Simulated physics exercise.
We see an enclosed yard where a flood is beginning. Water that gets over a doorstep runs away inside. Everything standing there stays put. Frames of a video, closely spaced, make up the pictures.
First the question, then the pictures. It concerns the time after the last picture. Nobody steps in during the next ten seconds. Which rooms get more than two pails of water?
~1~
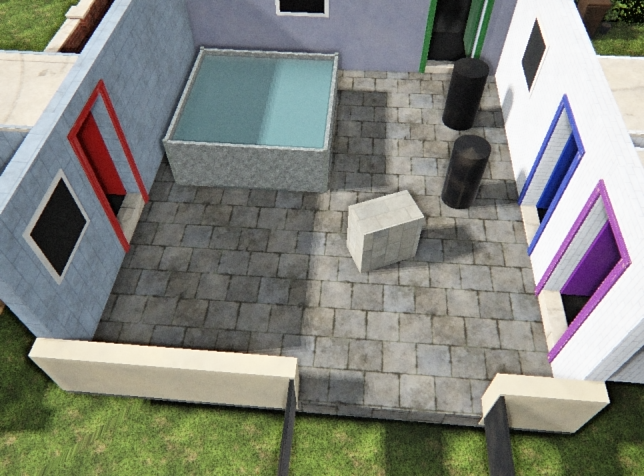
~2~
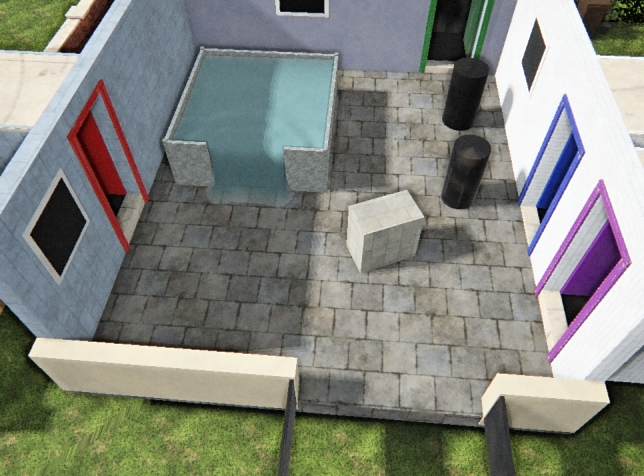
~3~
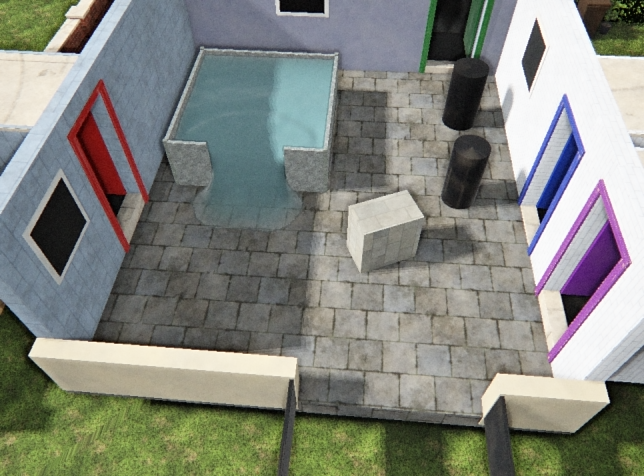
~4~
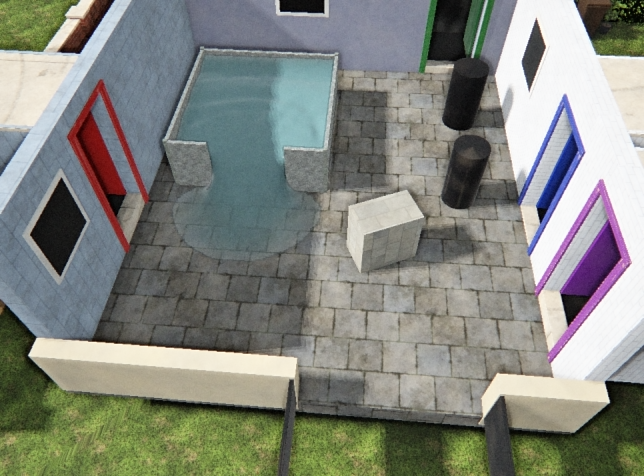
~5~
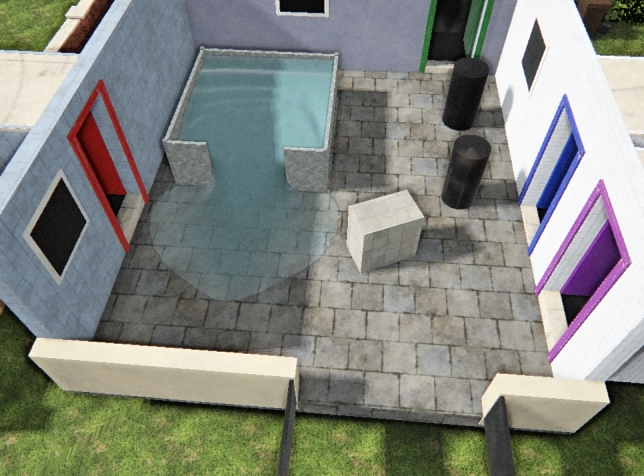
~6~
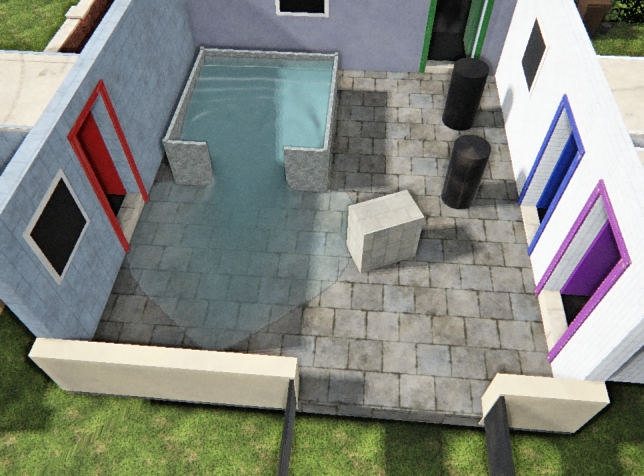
My prediction: Blue door: Exceeds two buckets; purple door: Within two buckets; red door: Within two buckets; green door: Within two buckets.
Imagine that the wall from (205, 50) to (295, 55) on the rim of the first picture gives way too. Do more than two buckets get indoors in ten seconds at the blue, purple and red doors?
Result per door - blue: Beyond the limit; purple: Within bounds; red: Within bounds.
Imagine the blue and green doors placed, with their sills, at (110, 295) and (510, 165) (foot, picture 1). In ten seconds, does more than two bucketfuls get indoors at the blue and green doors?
Looking at it, blue tops the limit, and green fails to reach the limit.
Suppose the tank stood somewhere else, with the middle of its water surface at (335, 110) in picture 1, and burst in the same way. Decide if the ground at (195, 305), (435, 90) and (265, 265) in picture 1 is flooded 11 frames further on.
Taking the three spots in that order, I'd say drenched, then spared, then drenched.
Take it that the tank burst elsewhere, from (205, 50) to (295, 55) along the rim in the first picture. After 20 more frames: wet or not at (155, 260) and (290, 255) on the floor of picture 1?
Going through them in order, the first ends up waterlogged and the second left dry.
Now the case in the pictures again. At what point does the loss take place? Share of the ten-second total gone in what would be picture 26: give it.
About 30 per cent.
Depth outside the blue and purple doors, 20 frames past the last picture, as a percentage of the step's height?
I reckon it's around 0 and then 0 per cent.
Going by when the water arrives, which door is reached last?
The green one.
A moment on, water covers 35 % of the floor; the blue door not reached, the purple door not reached, the red door wet at the sill, nothing in, the green door not reached.
Next, water covers 40 % of the floor; the blue door not reached, the purple door not reached, the red door wet at the sill, nothing in, the green door not reached.
Then, water covers 40 % of the floor; the blue door not reached, the purple door not reached, the red door wet at the sill, nothing in, the green door not reached.
Later, water covers 65 % of the floor; the blue door under two buckets in, the purple door under two buckets in, the red door wet at the sill, nothing in, the green door not reached.
In the end, water covers 95 % of the floor; the blue door over two buckets in, the purple door under two buckets in, the red door wet at the sill, nothing in, the green door wet at the sill, nothing in.
